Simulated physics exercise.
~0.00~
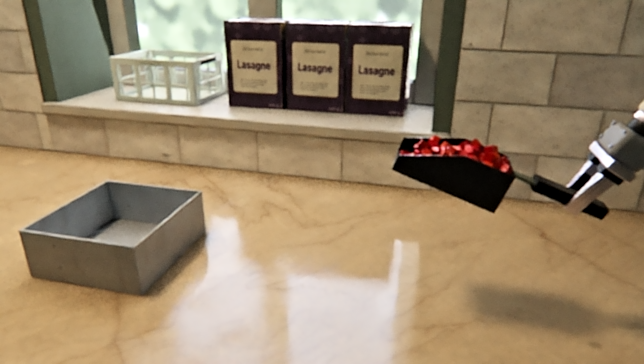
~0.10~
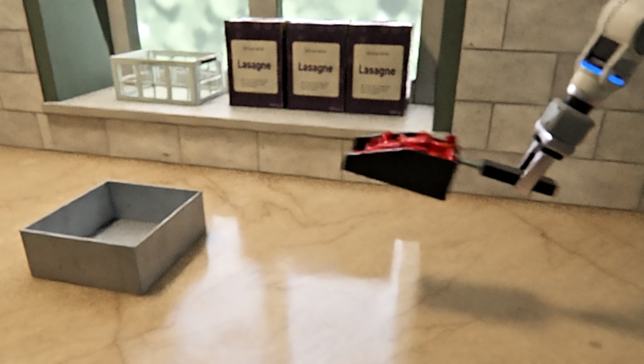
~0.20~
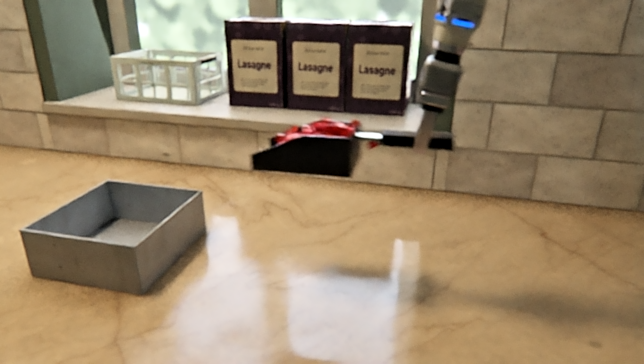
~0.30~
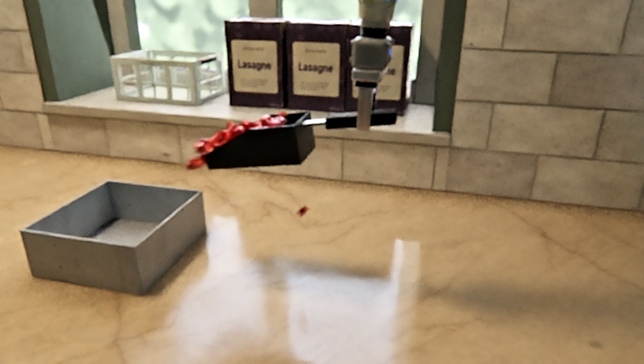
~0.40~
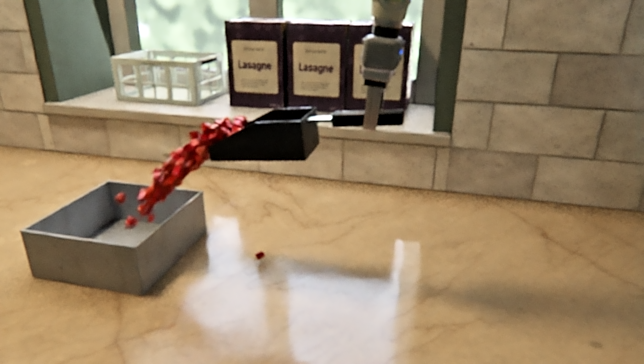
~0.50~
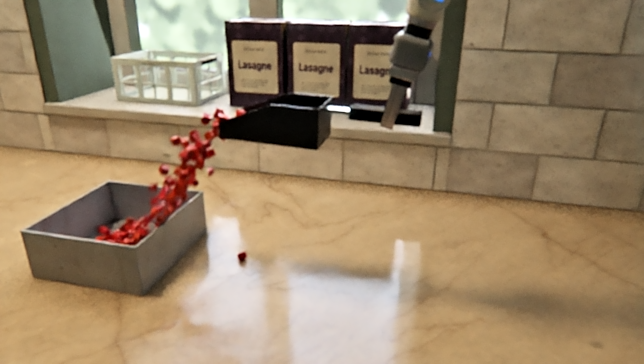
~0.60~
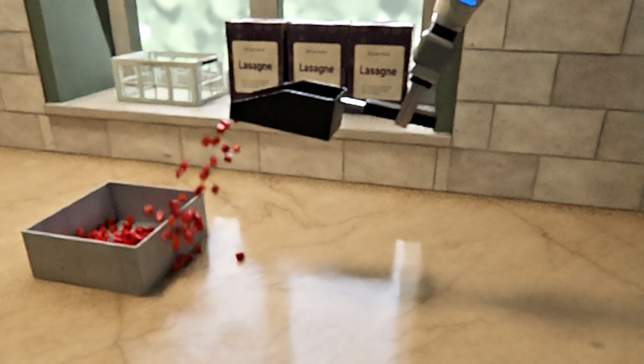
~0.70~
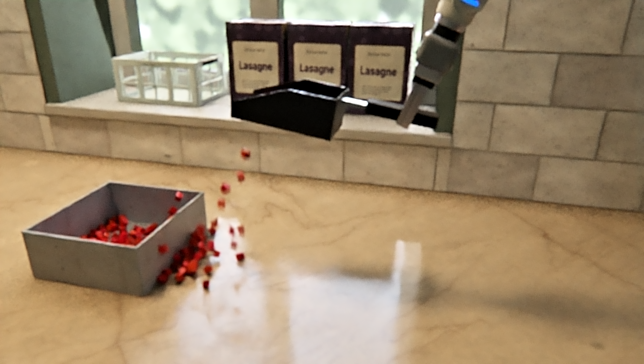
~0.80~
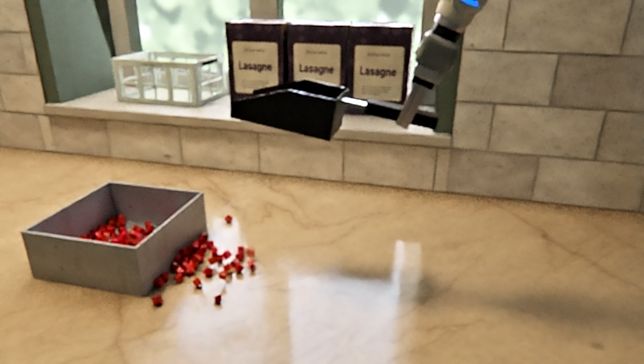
On a kitchen counter, a robot arm tips red pieces from a black scoop, filling a grey bin partly and spilling many.
